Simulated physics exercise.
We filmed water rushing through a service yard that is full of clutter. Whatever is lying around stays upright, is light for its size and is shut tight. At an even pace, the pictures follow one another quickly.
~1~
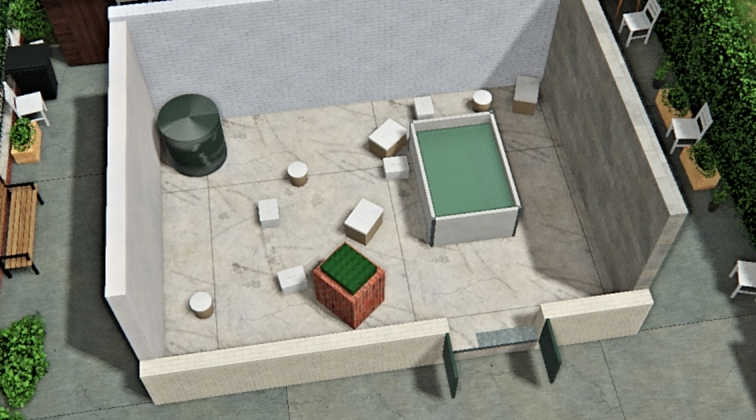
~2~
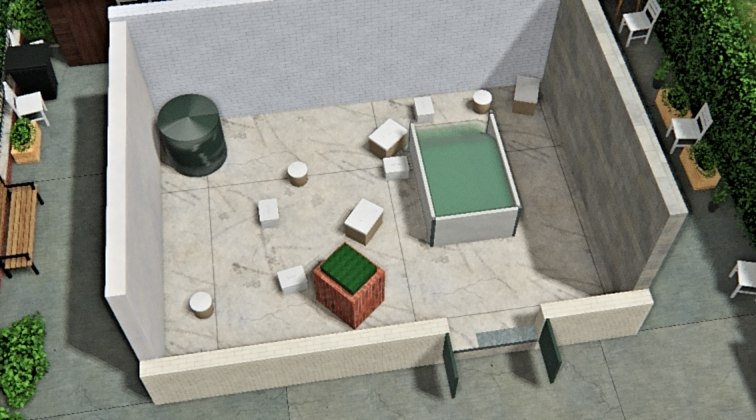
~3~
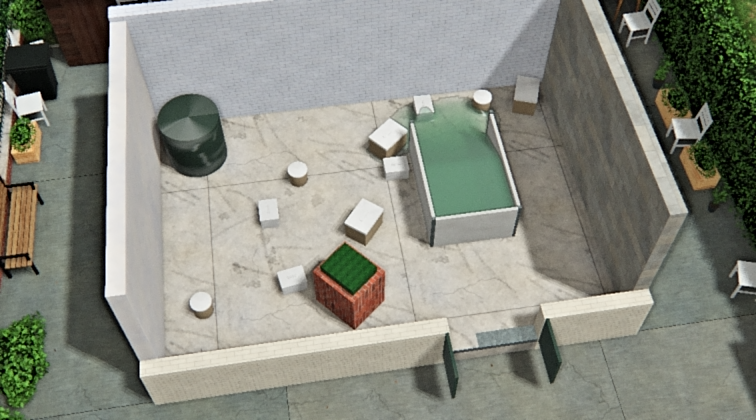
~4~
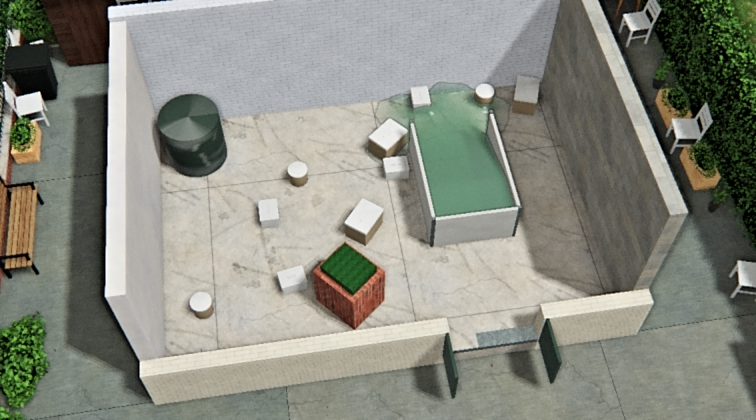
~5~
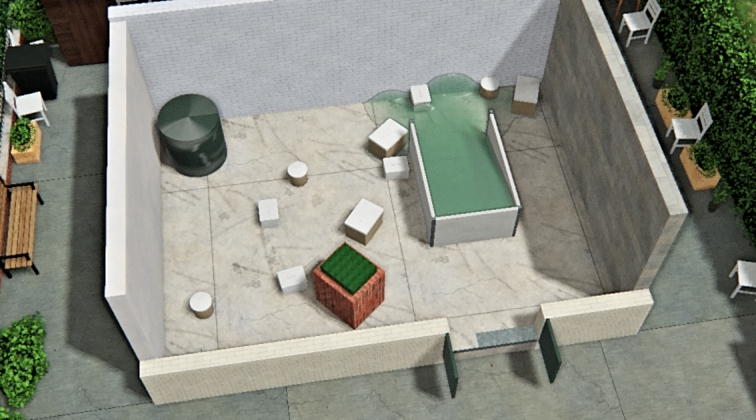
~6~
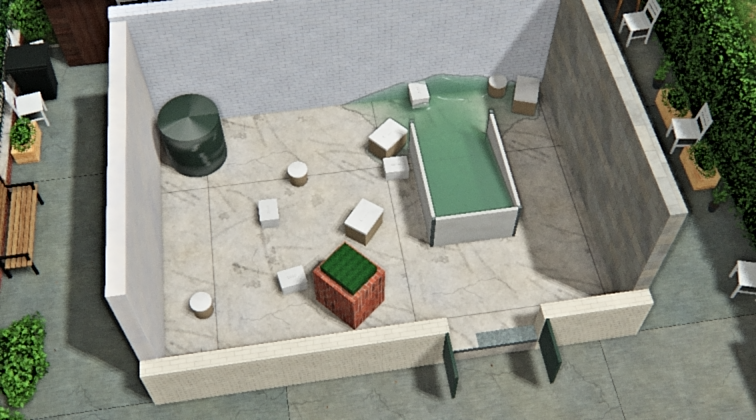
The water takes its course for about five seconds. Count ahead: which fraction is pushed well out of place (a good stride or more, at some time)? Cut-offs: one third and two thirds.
Between one third and two thirds.
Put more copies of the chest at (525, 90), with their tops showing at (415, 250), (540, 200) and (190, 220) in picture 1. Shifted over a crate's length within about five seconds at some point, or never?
Okay, in order the twins go nowhere much, a long way, a long way.
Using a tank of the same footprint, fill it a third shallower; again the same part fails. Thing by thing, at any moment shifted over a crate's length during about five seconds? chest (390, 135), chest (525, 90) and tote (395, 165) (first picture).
Note, listed order: Didn't cover it / covered it / didn't cover it.
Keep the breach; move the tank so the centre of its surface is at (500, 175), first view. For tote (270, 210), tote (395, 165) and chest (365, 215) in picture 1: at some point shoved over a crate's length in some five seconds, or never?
The three, one by one: Short of that, short of that and short of that.
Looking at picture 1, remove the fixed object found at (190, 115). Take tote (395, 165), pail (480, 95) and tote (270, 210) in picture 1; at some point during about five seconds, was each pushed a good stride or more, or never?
Item one never went far; item two was driven off; item three never went far.
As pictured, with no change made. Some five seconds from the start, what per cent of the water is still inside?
Something like 98 per cent, give or take.
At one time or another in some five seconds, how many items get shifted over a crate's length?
By my count, 5.
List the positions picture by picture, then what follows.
In the first frame, a pail at (482, 97) rests on the ground; a tote at (424, 106) rests on the ground; 0 of 10 have shifted.
In the second frame, a pail at (482, 97), on the bottom; a tote at (424, 106) rests on the ground; 0 of 10 have shifted.
In the third frame, a pail at (482, 97) rests on the ground; a tote at (423, 104) rests on the ground, close to its start; 0 of 10 have shifted.
In the fourth frame, a pail at (485, 91), on the bottom, close to its start; a tote at (420, 95) rests on the ground, close to its start; 2 of 10 have shifted.
In the fifth frame, a pail at (490, 83) rests on the ground, a stride from its start; a tote at (420, 93) rests on the ground, close to its start; 2 of 10 have shifted.
In the sixth frame, a pail at (498, 81), afloat, a stride from its start; a tote at (419, 90) floats, close to its start; 2 of 10 have shifted.
A moment on, 1 of 10 are well off their spots; 2 afloat.
Next, 3 of 10 are well off their spots; 1 afloat.
Later, 4 of 10 are well off their spots; 1 afloat.
In the end, 5 of 10 are well off their spots, and 5 have been at some point; 1 afloat.
